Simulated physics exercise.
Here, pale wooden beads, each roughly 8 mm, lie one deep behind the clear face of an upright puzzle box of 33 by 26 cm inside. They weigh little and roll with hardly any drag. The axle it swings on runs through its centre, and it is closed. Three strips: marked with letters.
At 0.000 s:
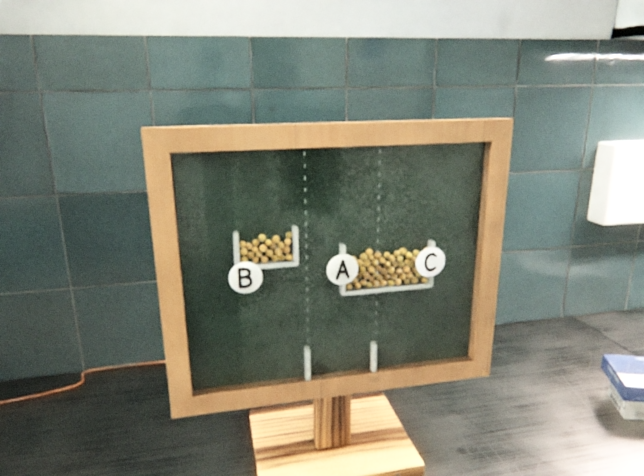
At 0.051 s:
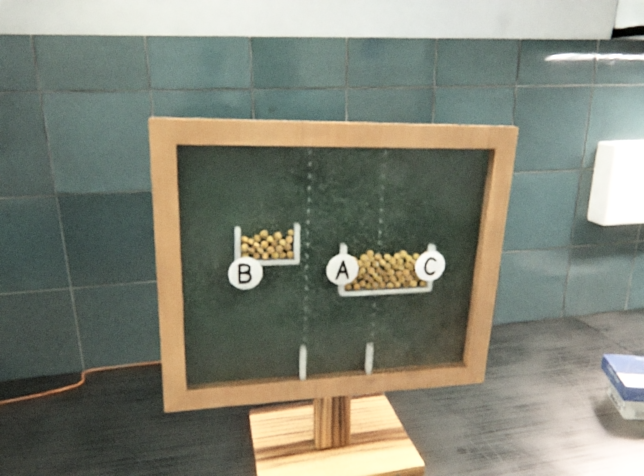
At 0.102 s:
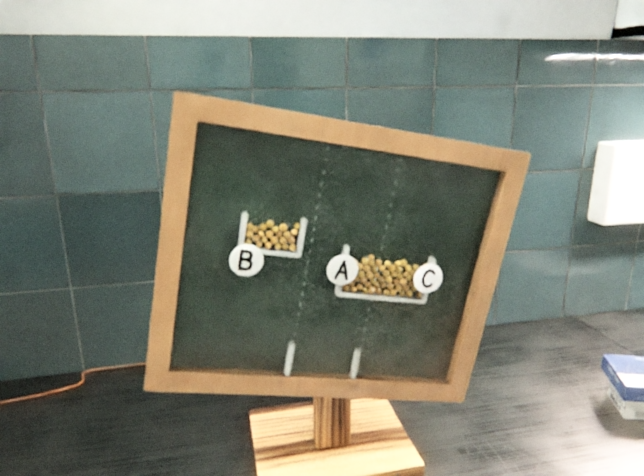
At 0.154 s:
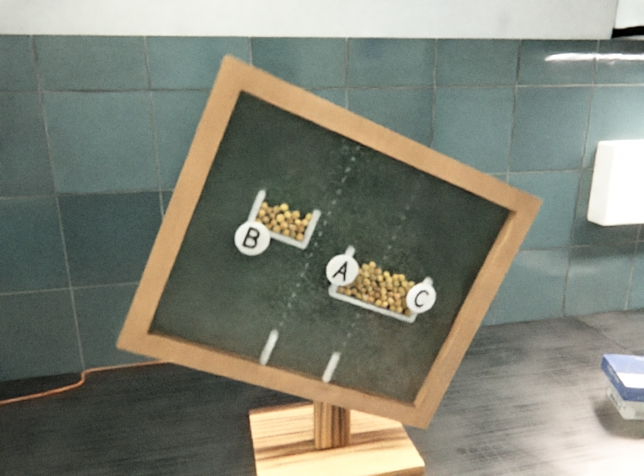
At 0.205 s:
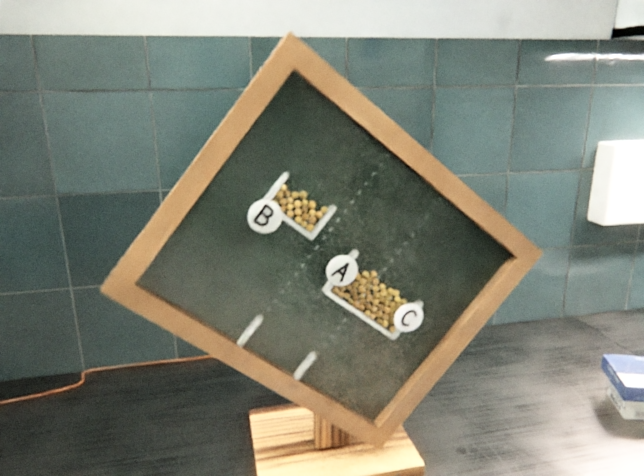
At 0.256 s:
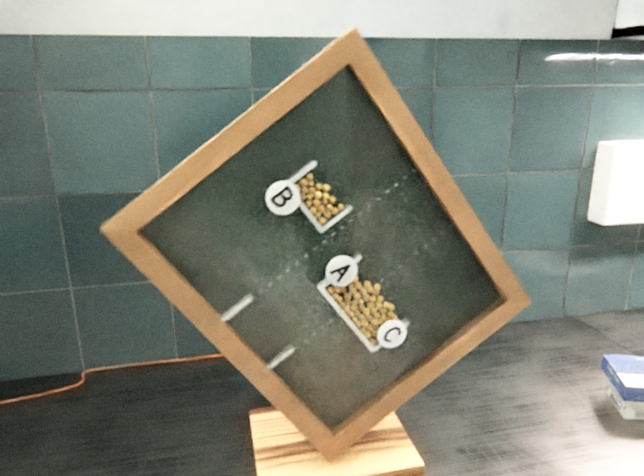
At the start, a wooden-framed dark green board stands level on a stand, with pale beads resting in two white trays labelled B, A and C. The board then turns clockwise, slightly at first and then steeply, and the beads shift within the slanting trays as C swings down below A.
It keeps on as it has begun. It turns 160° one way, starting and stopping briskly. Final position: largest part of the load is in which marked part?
Marked C.
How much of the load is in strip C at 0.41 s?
Roughly 65 per cent of it.
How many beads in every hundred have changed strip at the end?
My reckoning puts it near 55 percent.
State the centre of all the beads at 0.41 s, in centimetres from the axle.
Right by about 1 cm and below by about 4 cm.
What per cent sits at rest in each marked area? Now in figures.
In per cent: Strip A gets 15, strip B gets 0, strip C gets 85.
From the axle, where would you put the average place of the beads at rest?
It lies close to 5 centimetres left and 14 centimetres below.
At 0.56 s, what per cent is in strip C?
Roughly 75 per cent.
After 0.41 s, it stands 99° clockwise; the beads' middle is 1 cm right of and 4 cm below the centre; A 10 %, B 25 %, C 65 %.
After 0.56 s, it stands 142° clockwise; the beads' middle is 1 cm left of and 10 cm below the centre; B 25 %, C 75 %.
After 0.69 s, it stands 160° clockwise; the beads' middle is 4 cm left of and 13 cm below the centre; A 10 %, B 15 %, C 75 %.
At rest by 1.5 s, it stands 160° clockwise; A 15 %, B 0 %, C 85 %.
